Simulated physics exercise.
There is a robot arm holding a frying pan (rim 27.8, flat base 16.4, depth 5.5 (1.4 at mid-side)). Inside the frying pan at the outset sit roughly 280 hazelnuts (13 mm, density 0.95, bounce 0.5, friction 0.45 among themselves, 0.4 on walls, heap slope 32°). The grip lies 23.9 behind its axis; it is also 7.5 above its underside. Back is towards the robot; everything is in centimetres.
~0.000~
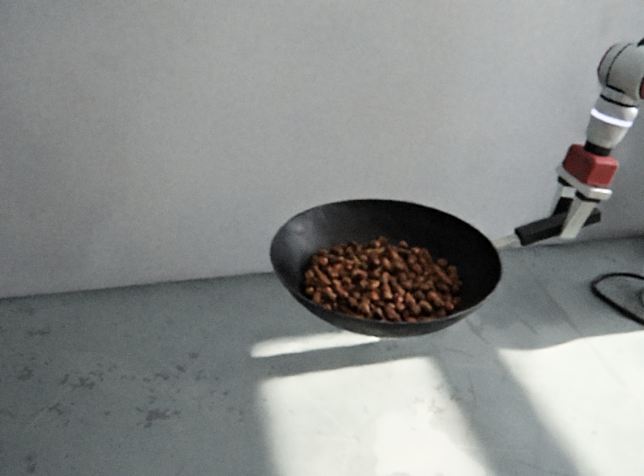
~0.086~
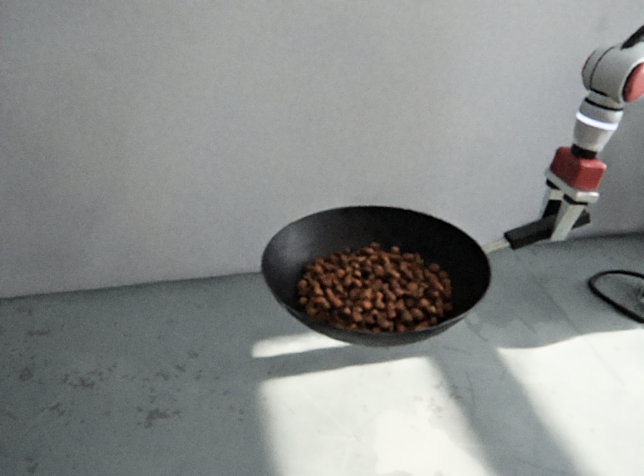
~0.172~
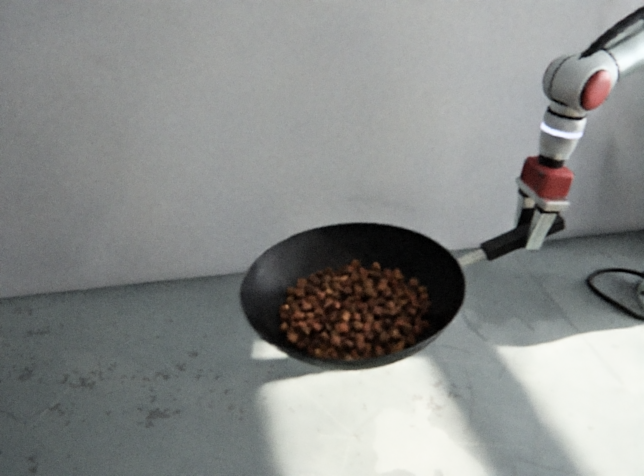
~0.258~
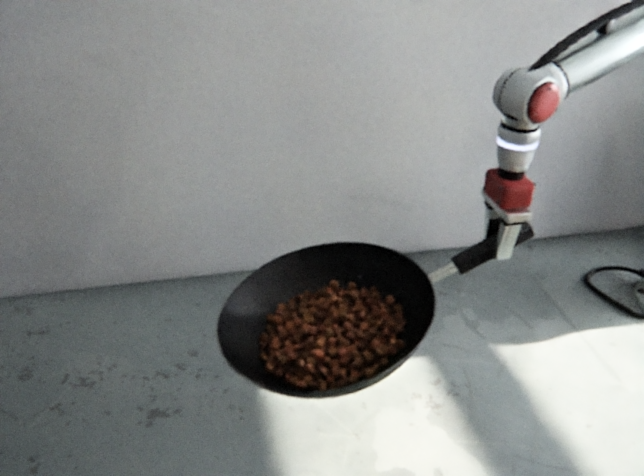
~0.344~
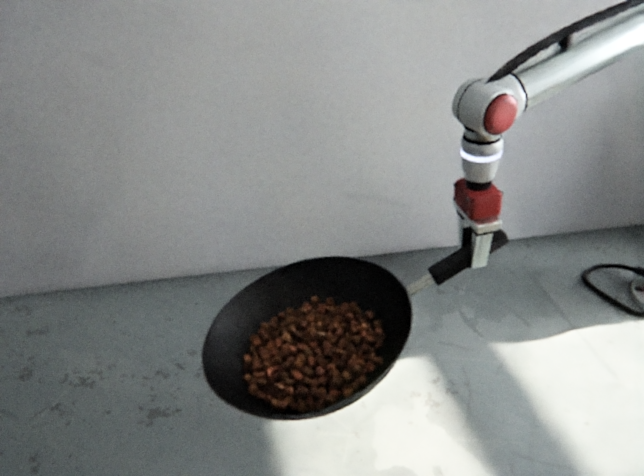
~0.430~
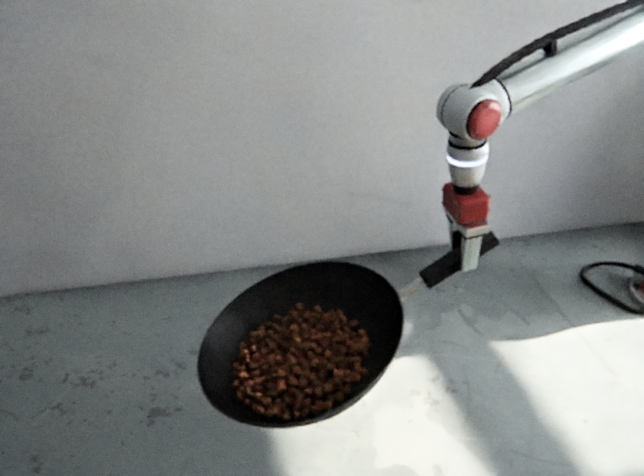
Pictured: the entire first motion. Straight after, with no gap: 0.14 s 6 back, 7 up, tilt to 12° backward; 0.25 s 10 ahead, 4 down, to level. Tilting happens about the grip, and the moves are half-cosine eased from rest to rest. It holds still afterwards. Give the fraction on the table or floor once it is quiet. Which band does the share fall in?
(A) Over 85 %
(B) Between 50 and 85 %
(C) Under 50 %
B, between 50 and 85 %.
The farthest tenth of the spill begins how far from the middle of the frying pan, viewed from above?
Seen from above, roughly 65 cm.
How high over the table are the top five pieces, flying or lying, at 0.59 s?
Height: Approx. 44 cm.
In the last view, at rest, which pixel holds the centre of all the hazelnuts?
Roughly at pixel (372, 401).
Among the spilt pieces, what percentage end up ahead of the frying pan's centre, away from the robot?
10 per cent, roughly.
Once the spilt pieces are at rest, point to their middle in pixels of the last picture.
Near (423, 388).
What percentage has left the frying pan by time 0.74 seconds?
Up to this point it's close to 100 percent.
After 0.59 s, tilted 12° backward, highest piece 44 above the table; 264 in the frying pan, 11 in flight or on a rim.
After 0.74 s, tilted 3° backward, highest piece 65 above the table; 275 in flight or on a rim.
After 1.02 s, level, highest piece 42 above the table; 72 in the frying pan, 65 on the table or floor, 138 in flight or on a rim.
After 2.07 s, level, highest piece 24 above the table; 185 on the table or floor, 90 in the frying pan.
In the end, 185 on the table or floor, 90 in the frying pan. That is 67 % on the table or floor.
